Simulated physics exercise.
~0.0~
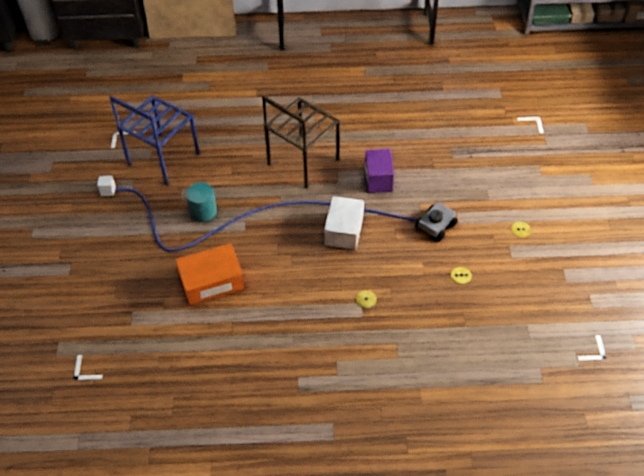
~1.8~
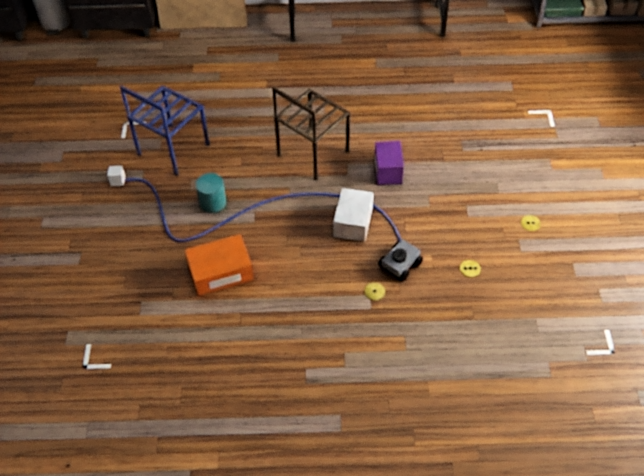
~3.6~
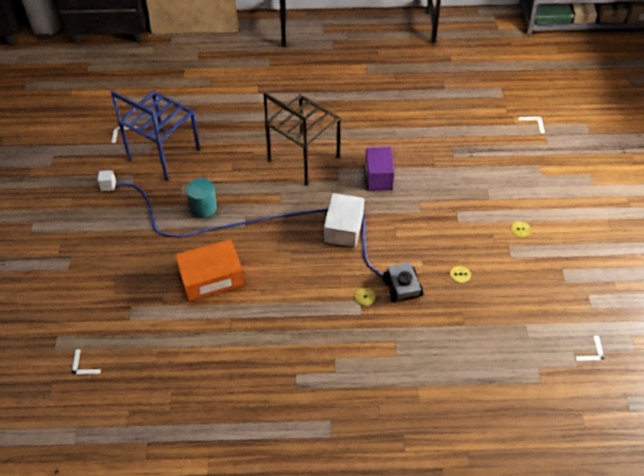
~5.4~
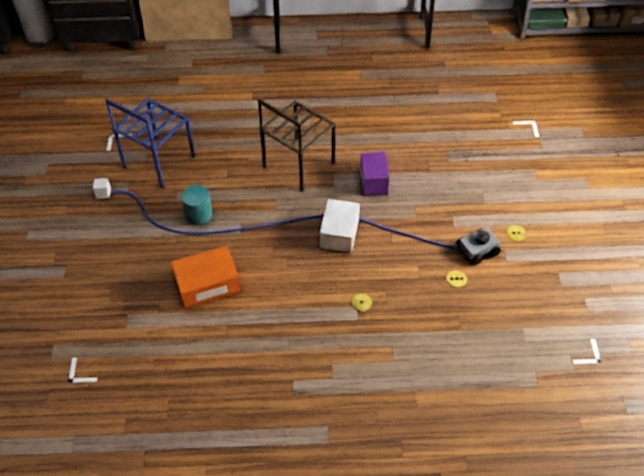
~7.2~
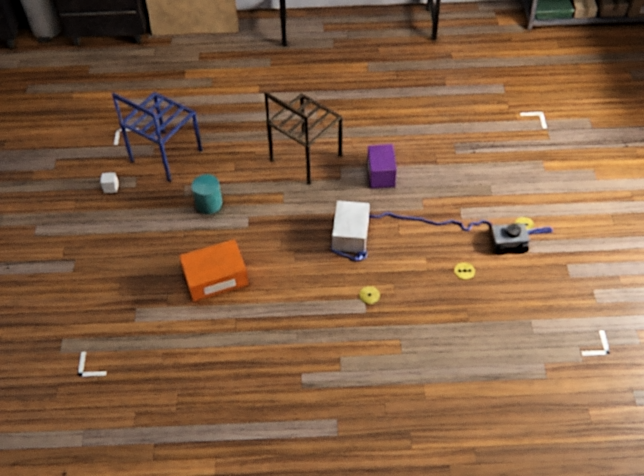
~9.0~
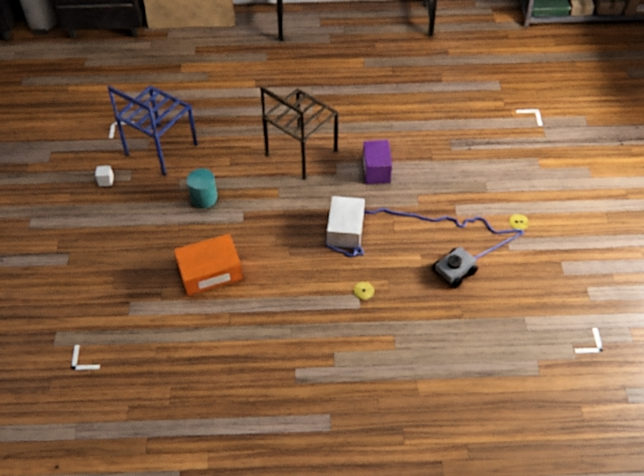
The video shows a small gray cart trailing a blue lead past a white crate toward yellow floor marks, moving down, then right as the lead straightens, until the lead comes off the white block at left and gathers near the crate; the cart ends at another mark, unplugged.
